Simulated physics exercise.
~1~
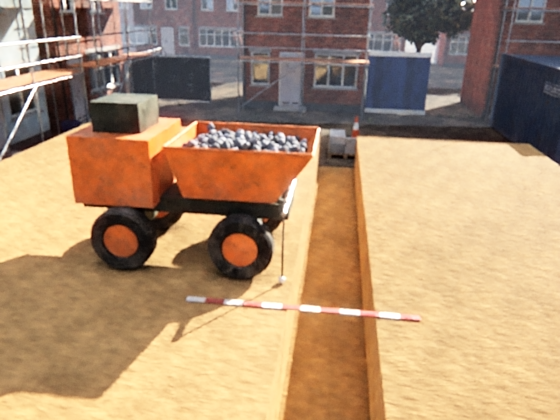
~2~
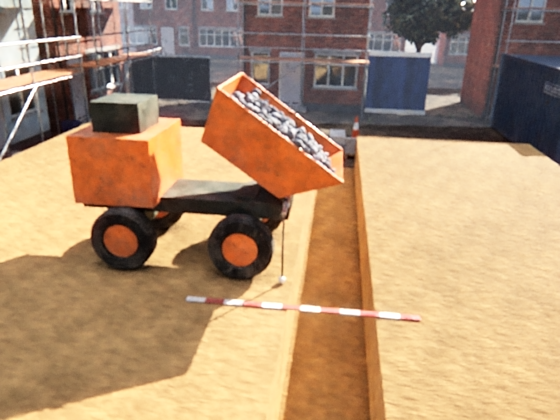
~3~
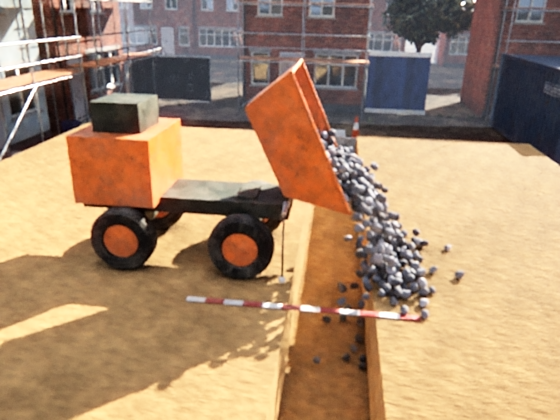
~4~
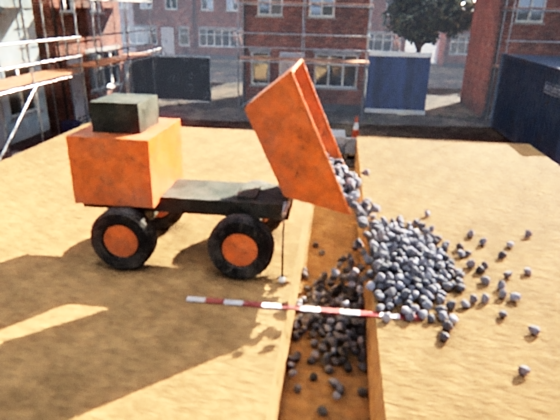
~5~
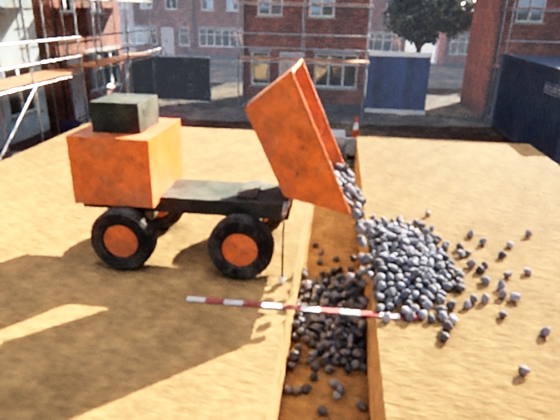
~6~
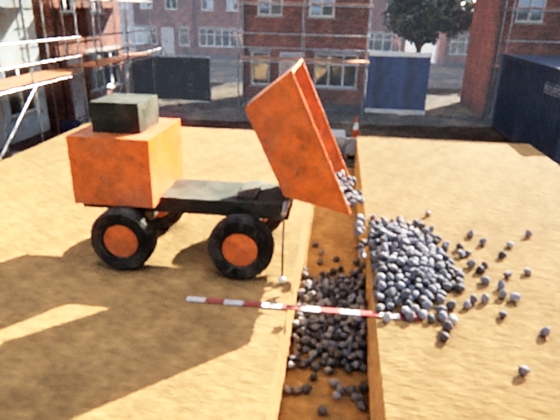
At first, an orange dumper stands on sandy ground at a building site, its skip level and full of rounded grey stones, with a trench and a red and white striped rod in front. The skip tilts forward to the right, its stones still inside. It tips more steeply, and the stones pour over its lip, some dropping into the trench and many landing beyond it. They spread across the far side while more fill the trench. The flow thins to a trickle, leaving a heap on either level, a few stones at the lip, and the skip still raised.
